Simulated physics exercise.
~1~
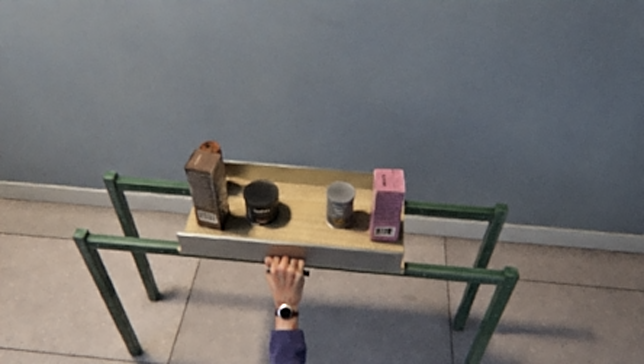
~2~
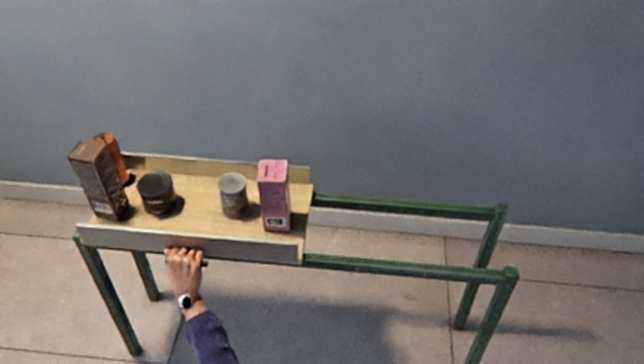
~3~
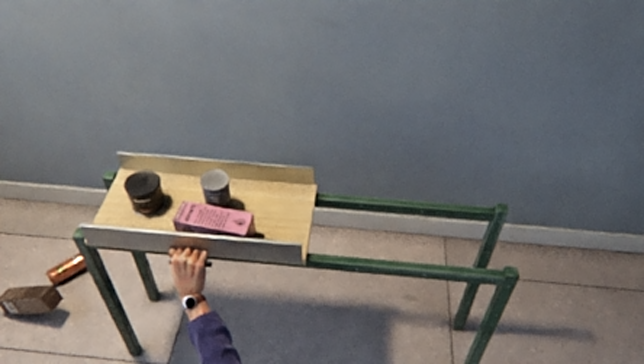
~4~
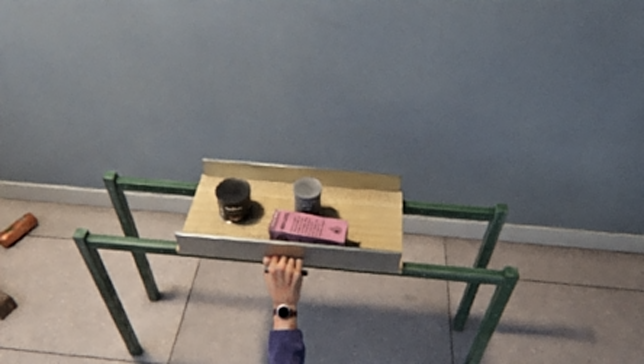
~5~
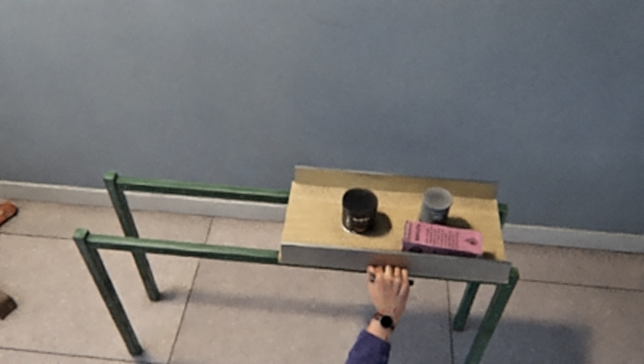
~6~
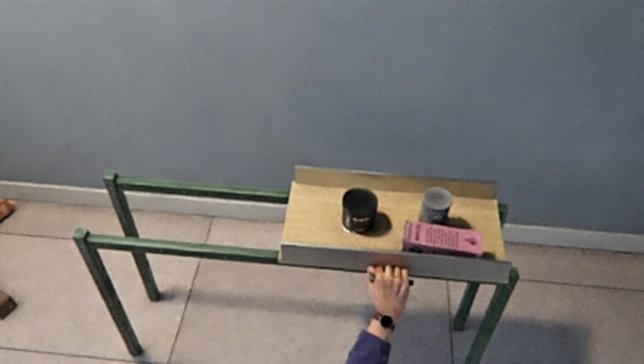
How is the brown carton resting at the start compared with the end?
At the start the brown carton stands upright on the tray, and at the end it lies on its side on the floor at the left.
